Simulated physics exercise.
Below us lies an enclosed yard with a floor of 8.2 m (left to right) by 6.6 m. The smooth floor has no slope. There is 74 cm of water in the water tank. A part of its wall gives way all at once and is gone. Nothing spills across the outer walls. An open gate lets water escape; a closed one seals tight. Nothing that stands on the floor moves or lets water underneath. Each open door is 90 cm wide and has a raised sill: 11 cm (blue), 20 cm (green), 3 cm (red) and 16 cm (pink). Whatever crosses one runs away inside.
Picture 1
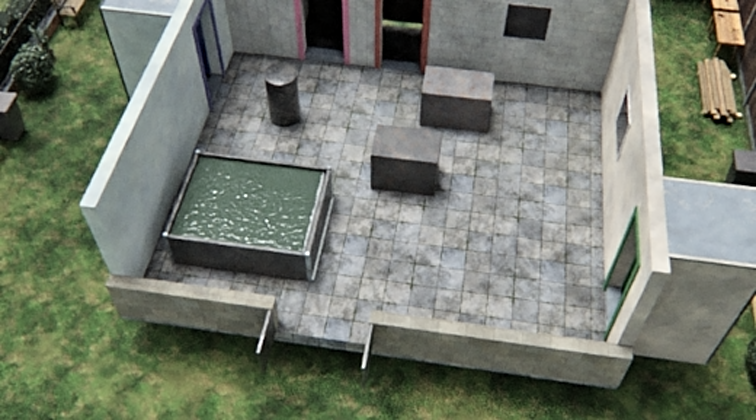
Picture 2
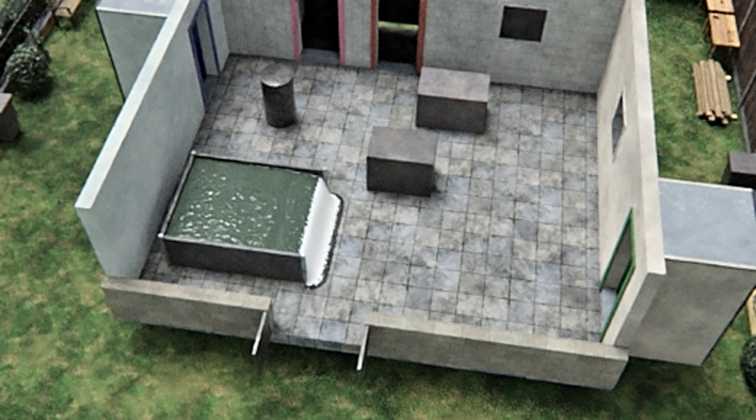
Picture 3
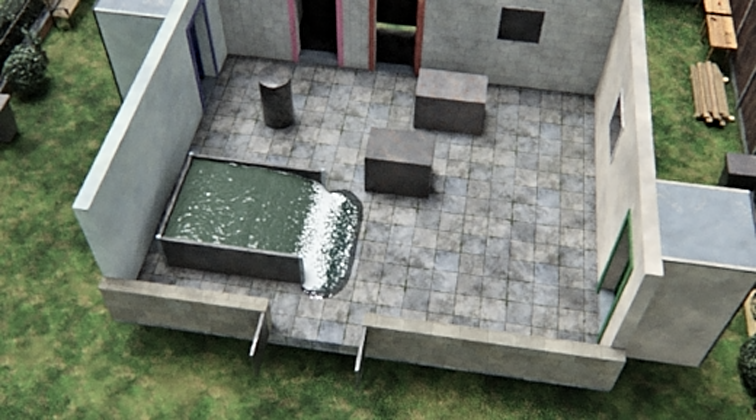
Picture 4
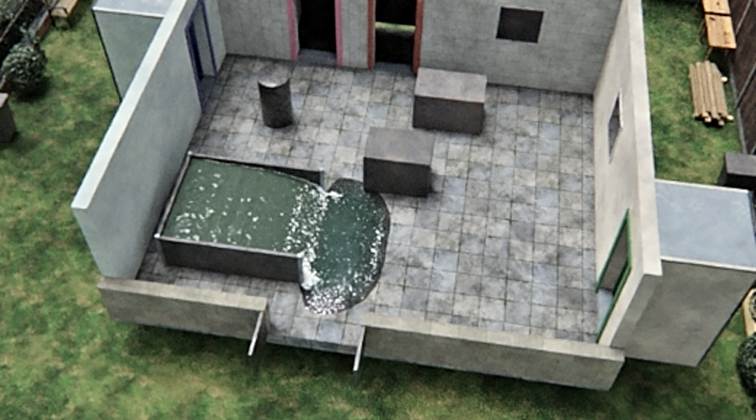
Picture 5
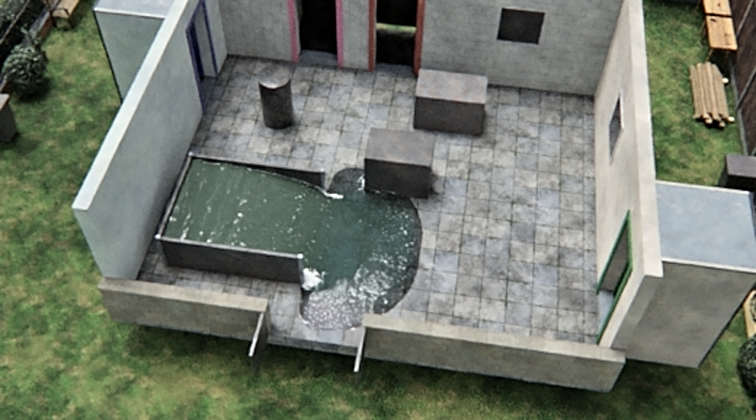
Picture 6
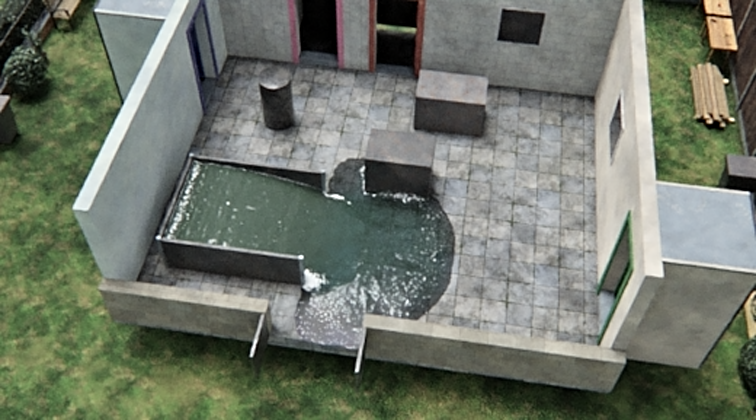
Green water pouring from the open right side of a raised tank, spreading across grey paving and around a dark block.
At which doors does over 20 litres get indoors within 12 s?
The water let in: At the blue door it does not reach the limit; at the green door it goes over the limit; at the red door it exceeds the limit; at the pink door it stays under the limit.
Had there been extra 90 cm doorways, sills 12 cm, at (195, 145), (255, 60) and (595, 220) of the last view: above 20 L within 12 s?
In that order: Below, below, above.
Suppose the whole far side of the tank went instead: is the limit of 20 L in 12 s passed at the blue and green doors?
Against that limit: Blue above, green not over.
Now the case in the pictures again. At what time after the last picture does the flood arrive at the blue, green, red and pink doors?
Blue 7.5 s, green 0.8 s, red 2.2 s, pink 3.2 s.
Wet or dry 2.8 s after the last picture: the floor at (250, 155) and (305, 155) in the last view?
In that order: Not reached, not reached.
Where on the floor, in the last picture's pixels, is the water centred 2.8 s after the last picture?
Around (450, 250).
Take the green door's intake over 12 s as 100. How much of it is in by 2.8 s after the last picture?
About 65 per cent.
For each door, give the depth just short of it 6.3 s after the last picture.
In cm: Blue 0, green 10, red 6, pink 7.
Then, 0.7 s after the last picture water covers 35 % of the floor and is deepest (32 cm) near (317, 259); blue door not reached, green door not reached, red door not reached, pink door not reached.
Then, 1.5 s after the last picture water covers 45 % of the floor and is deepest (45 cm) near (598, 369); blue door not reached, green door 28 cm at the sill, 3 L in, red door not reached, pink door not reached.
Then, 2.8 s after the last picture water covers 50 % of the floor and is deepest (36 cm) near (597, 305); blue door not reached, green door 36 cm at the sill, 93 L in, red door 2 cm at the sill, 0 L in, pink door not reached.
Then, 6.3 s after the last picture water covers 70 % of the floor and is deepest (21 cm) near (534, 93); blue door not reached, green door 10 cm at the sill, 142 L in, red door 6 cm at the sill, 5 L in, pink door 7 cm at the sill, 0 L in.
Then, 11.3 s after the last picture water covers 100 % of the floor and is deepest (12 cm) near (198, 153); blue door 9 cm at the sill, 2 L in, green door 5 cm at the sill, 142 L in, red door 5 cm at the sill, 39 L in, pink door 5 cm at the sill, 0 L in.
